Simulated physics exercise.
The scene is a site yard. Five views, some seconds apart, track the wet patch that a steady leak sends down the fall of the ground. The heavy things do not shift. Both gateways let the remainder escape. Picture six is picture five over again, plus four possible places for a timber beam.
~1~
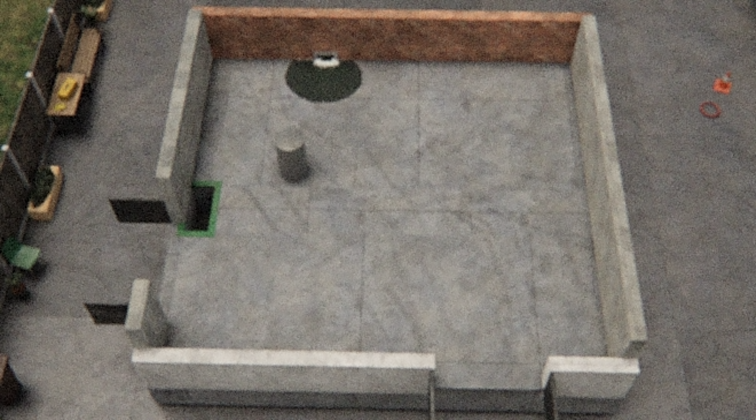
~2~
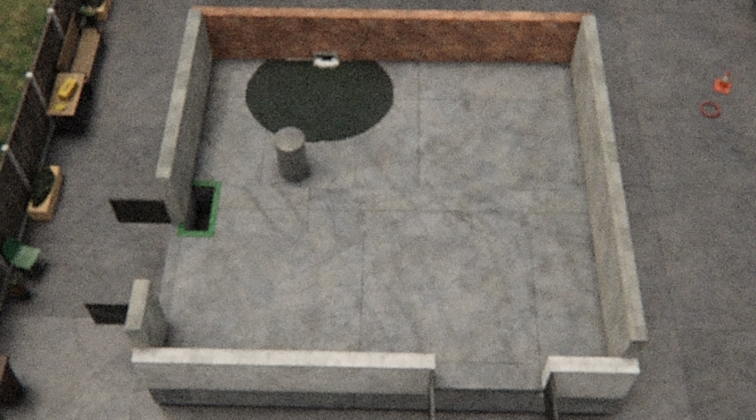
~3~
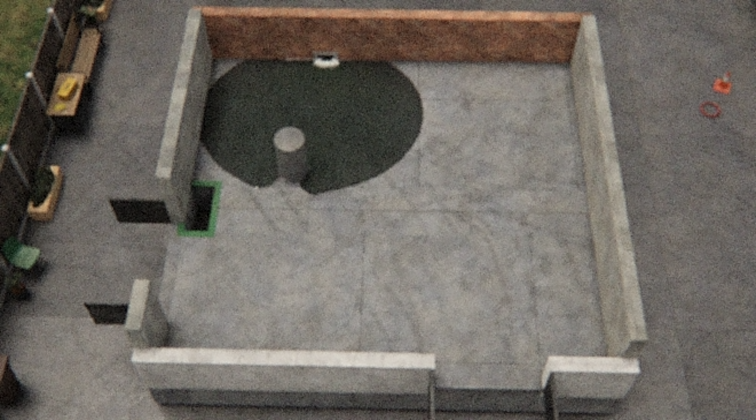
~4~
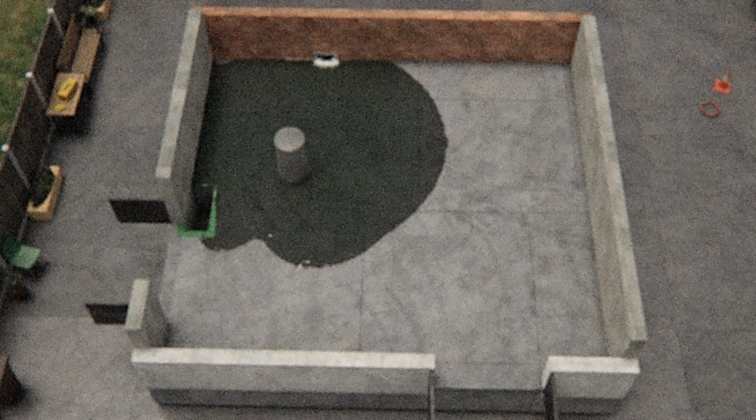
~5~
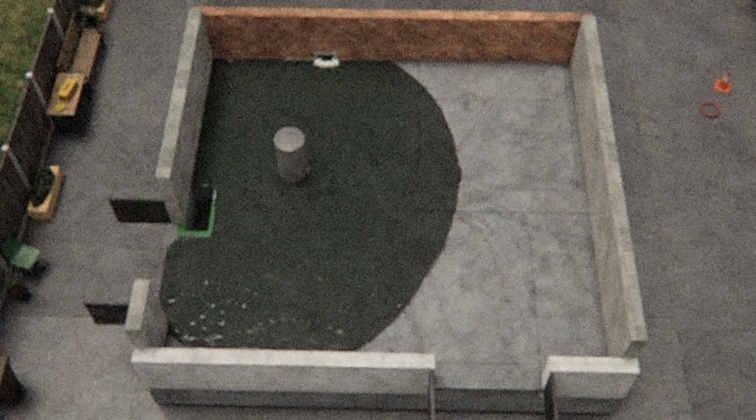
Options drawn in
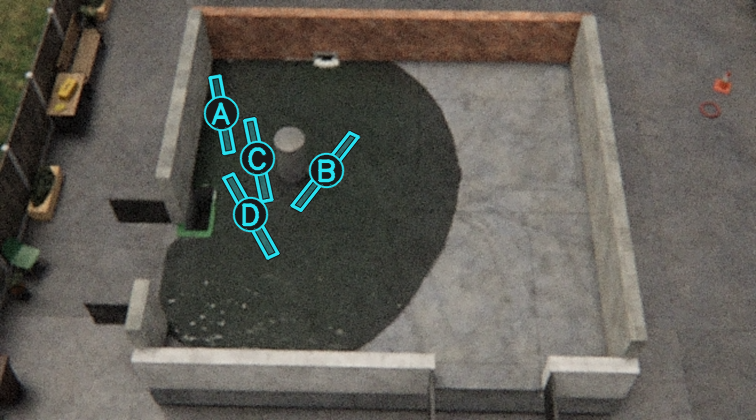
Dark liquid spreads from a small pale outfall at the foot of a brick-red back wall, in a grey walled yard seen from high above by a still camera. Grey walls with gaps enclose the other sides, a grey post stands upper left, and a green-edged pit lies by the left wall. The rounded pool widens, surrounds the post, reaches the pit, then covers the left half to the front wall.
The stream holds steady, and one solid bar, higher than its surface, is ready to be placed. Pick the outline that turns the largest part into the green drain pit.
It is B.
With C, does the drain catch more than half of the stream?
No.
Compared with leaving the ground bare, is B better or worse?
It is better.
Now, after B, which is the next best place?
That is place D.
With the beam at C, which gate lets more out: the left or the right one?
More leaves on the left.
On the marked copy, A from (215, 77) to (229, 152); B from (296, 207) to (353, 134); C from (249, 119) to (266, 200); D from (228, 176) to (272, 255).
For place A, about 23 % of the stream goes into the green drain pit, about 76 % out by the gates.
For place B, about 52 % of the stream goes into the green drain pit, about 46 % out by the gates.
For place C, about 21 % of the stream goes into the green drain pit, about 78 % out by the gates.
For place D, about 36 % of the stream goes into the green drain pit, about 63 % out by the gates.
